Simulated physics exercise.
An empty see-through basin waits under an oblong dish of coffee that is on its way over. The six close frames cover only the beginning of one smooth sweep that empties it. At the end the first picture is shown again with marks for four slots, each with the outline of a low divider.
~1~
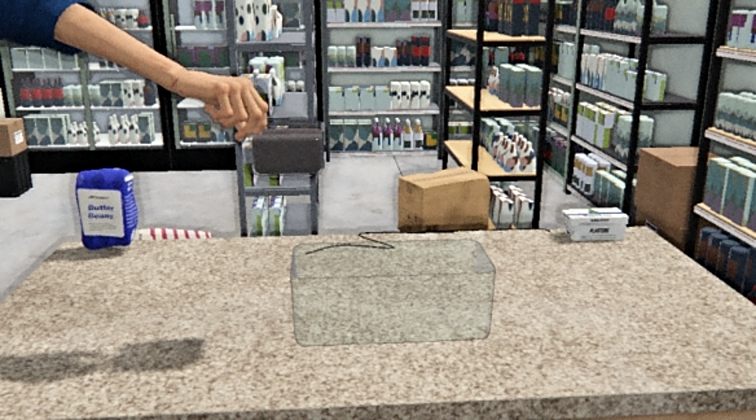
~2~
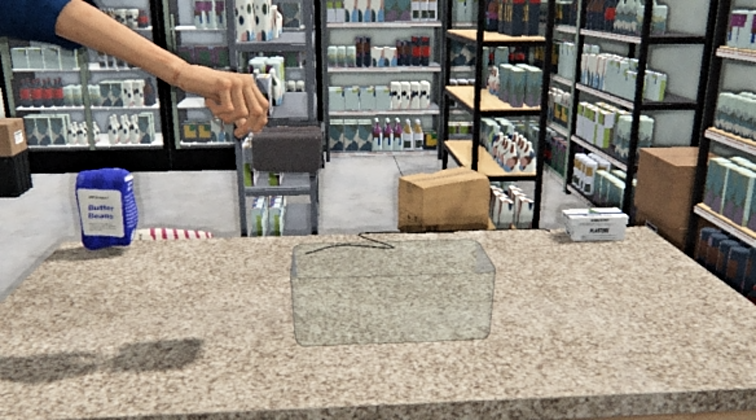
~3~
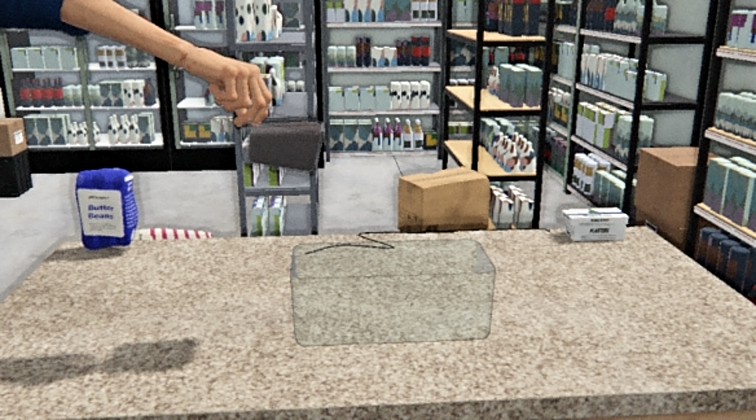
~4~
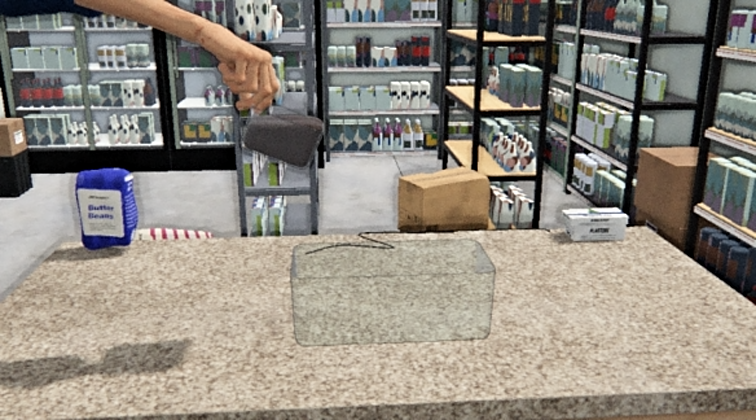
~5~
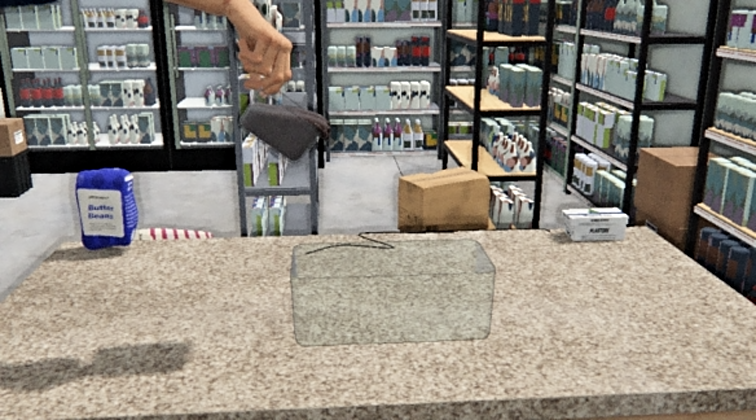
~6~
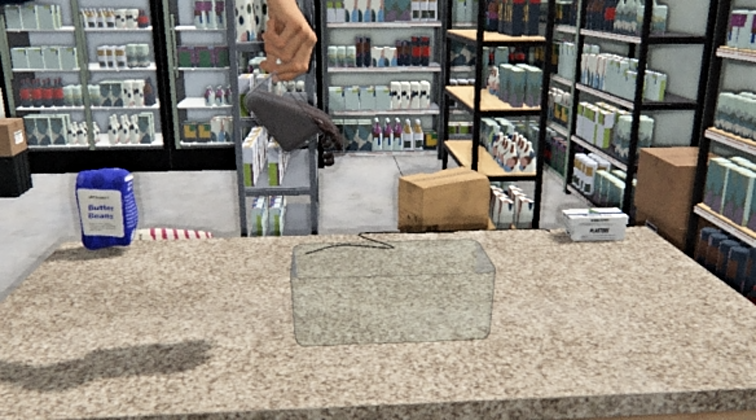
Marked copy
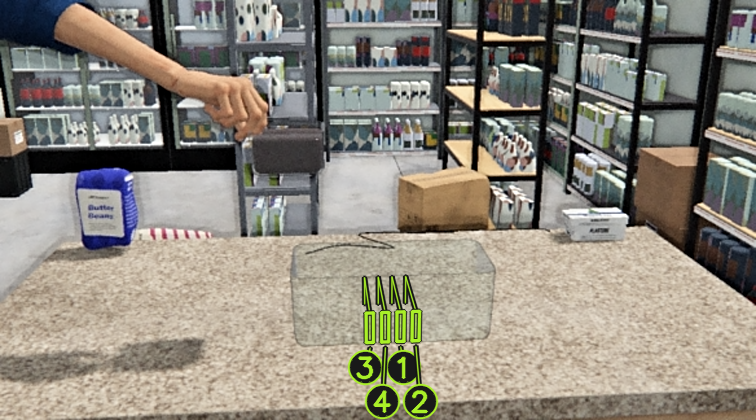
A dark oblong container held by a hand starts level above a speckled counter, then tilts steadily down to the right as the hand shifts rightward, and dark liquid emerges at its lower edge, above an empty see-through basin.
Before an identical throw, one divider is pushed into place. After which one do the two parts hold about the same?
Position 2.
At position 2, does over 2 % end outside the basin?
Yes, it does.
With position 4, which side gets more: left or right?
More ends on the right.
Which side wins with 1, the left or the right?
The right side.
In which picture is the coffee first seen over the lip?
In picture 4.
On the marked copy, 1 at (400, 346); 2 at (415, 346); 3 at (370, 348); 4 at (385, 347).
If 1 is chosen, about 25 % ends left of the wall and 71 % right of it; 4 % is lost outside.
If 2 is chosen, about 44 % ends left of the wall and 50 % right of it; 5 % is lost outside.
If 3 is chosen, about 13 % ends left of the wall and 82 % right of it; 5 % is lost outside.
If 4 is chosen, about 13 % ends left of the wall and 81 % right of it; 6 % is lost outside.
